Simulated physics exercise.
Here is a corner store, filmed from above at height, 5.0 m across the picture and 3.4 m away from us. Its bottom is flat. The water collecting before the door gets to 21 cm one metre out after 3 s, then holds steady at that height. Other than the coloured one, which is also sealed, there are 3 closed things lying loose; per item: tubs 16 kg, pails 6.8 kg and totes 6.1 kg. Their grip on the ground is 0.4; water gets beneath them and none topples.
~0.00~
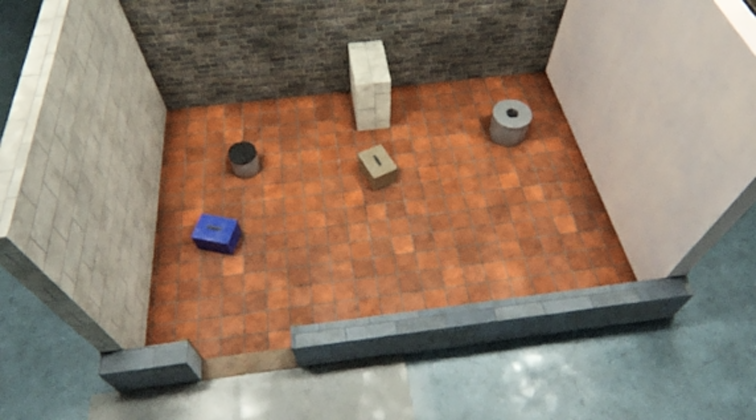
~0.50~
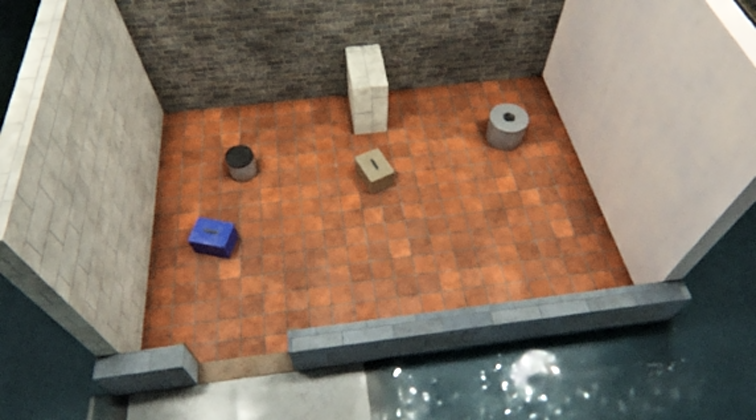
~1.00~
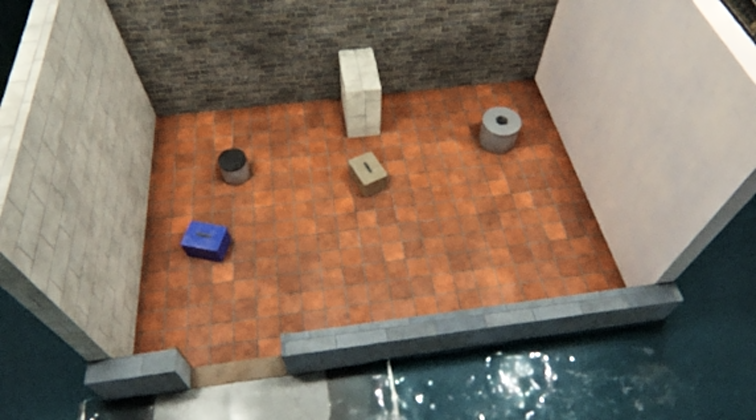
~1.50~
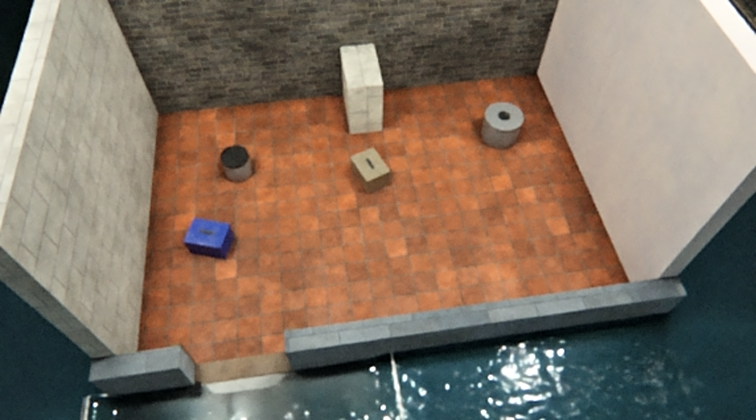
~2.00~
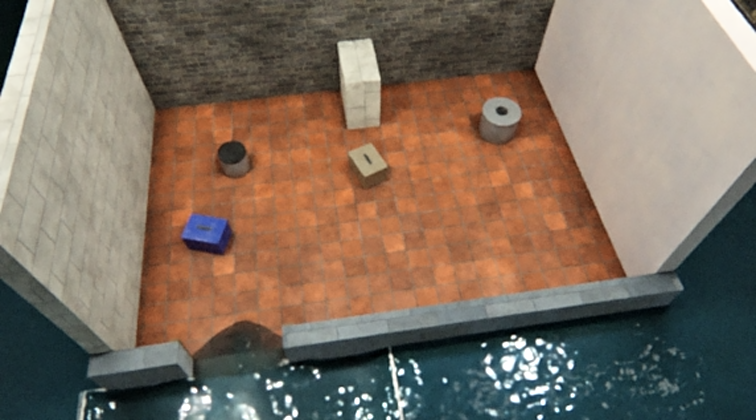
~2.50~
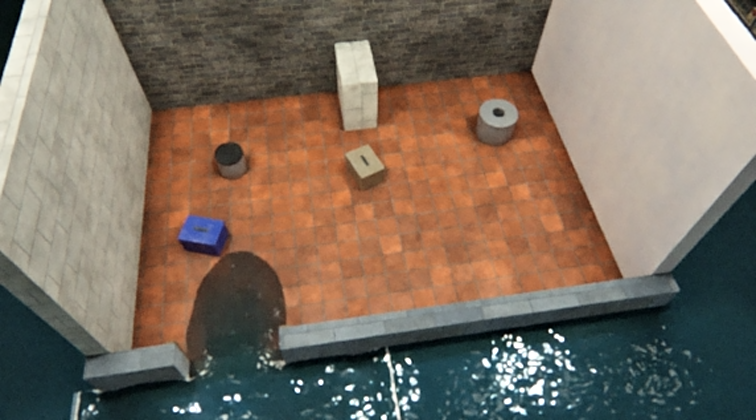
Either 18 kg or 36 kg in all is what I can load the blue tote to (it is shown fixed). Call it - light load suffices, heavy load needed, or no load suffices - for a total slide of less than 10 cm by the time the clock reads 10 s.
My call: Heavy load needed.
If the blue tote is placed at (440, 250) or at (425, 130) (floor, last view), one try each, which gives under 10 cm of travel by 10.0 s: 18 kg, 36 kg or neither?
Result, try 1: Both pass; try 2: Both pass.
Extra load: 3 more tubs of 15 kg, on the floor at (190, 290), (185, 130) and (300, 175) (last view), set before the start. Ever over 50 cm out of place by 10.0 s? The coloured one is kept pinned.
Result, in turn - exceeds it; exceeds it; exceeds it.
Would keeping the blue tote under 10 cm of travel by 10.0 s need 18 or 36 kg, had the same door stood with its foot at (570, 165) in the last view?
In that case the smaller load will do.
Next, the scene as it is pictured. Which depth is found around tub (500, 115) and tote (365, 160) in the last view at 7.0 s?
1 and 4 cm.
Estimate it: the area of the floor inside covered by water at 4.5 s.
Roughly 7.5 m2.
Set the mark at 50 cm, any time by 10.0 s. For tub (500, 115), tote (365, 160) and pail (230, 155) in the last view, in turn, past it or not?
In order, the three come out beneath, above and above.
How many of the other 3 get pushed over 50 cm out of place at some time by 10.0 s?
The answer here is 2.
After 3.5 s the blue tote would be 0 cm from its start with 18 kg and 0 cm from its start with 36 kg; 6 cm of water round it then.
After 4.5 s the blue tote would be 19 cm from its start with 18 kg and 0 cm from its start with 36 kg; 7 cm of water round it then.
After 7.0 s the blue tote would be 25 cm from its start with 18 kg and 0 cm from its start with 36 kg; 8 cm of water round it then.
After 10.0 s the blue tote would be 61 cm from its start with 18 kg and 0 cm from its start with 36 kg; 13 cm of water round it then.
